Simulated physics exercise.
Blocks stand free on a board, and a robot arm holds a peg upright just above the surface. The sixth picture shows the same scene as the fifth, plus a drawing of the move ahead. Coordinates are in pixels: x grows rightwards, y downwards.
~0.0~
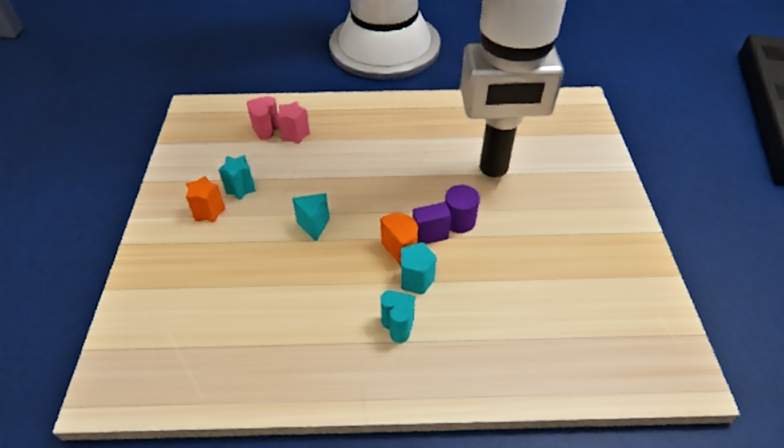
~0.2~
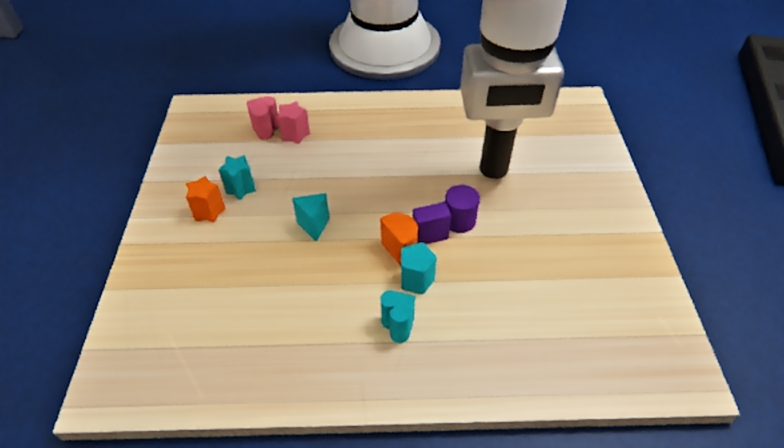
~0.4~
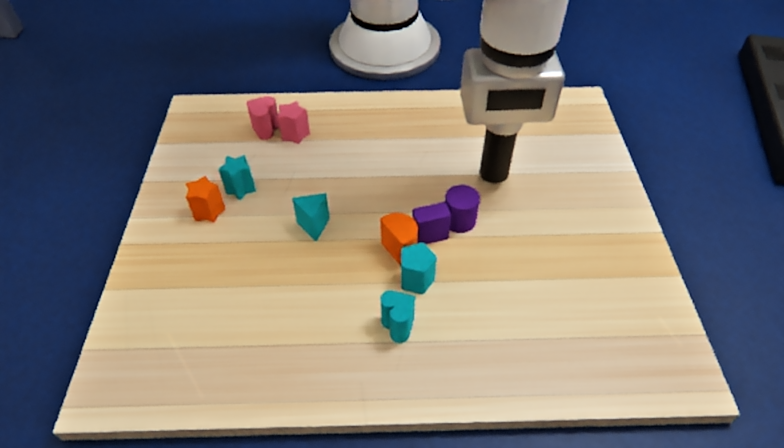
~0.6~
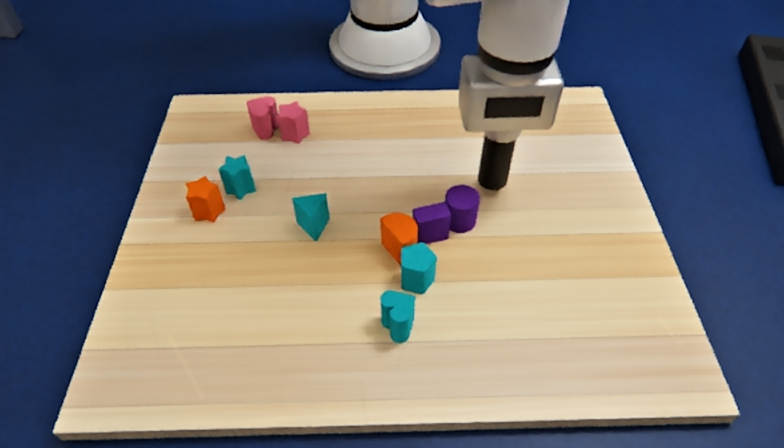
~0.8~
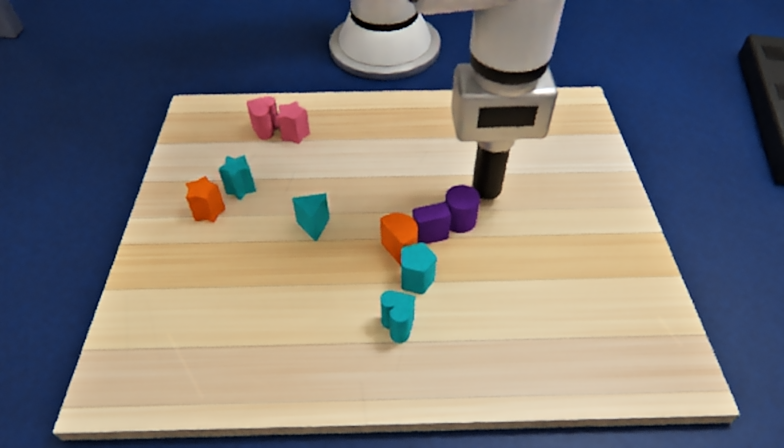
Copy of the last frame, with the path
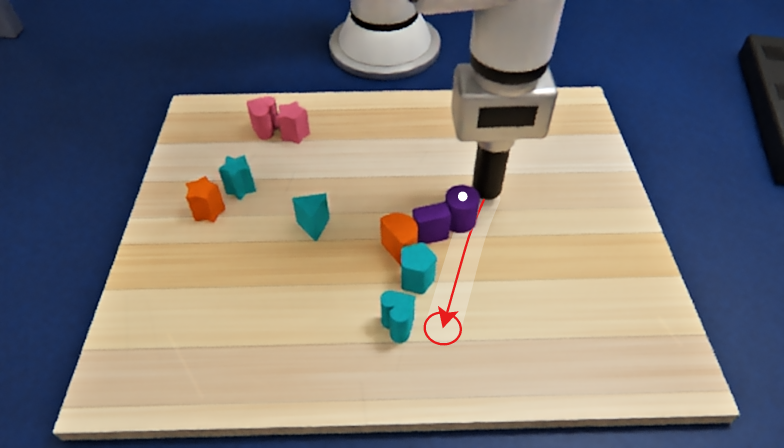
A robot arm holding a dark upright peg reaches over a pale wooden board on a blue surface, seen from above and in front by a still camera. Small pink, turquoise and orange blocks sit at the left, with more orange, purple and turquoise ones clustered near the middle. The arm pauses, then moves the peg slightly toward the viewer and left, close to the purple round block, while the blocks stay still.
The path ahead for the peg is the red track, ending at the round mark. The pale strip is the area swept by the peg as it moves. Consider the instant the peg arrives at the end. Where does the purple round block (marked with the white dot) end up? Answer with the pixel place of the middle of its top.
Most likely (431, 228).
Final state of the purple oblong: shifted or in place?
That block ends up displaced.
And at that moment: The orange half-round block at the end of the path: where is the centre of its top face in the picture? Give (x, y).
I'd guess (366, 238).
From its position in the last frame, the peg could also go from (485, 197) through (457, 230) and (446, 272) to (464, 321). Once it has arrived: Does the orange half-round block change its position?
The answer is yes.
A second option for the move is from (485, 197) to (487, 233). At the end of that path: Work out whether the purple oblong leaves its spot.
It is shoved along.
The drawn path runs from (485, 197) via (470, 235) and (457, 279), ending at (443, 328); the dot is on the purple round block.
What follows on the original path. One third of the way, peg at (470, 228); orange half-round block at (373, 237); purple oblong at (403, 222); purple round block at (439, 218).
Two thirds of the way, peg at (457, 272); orange half-round block at (366, 238); purple oblong at (394, 222), turned 10° anticlockwise; purple round block at (431, 228).
At the end, peg at (444, 321); orange half-round block at (366, 238); turquoise five-sided block not moved; purple oblong at (394, 222), turned 10° anticlockwise; purple round block at (431, 228).
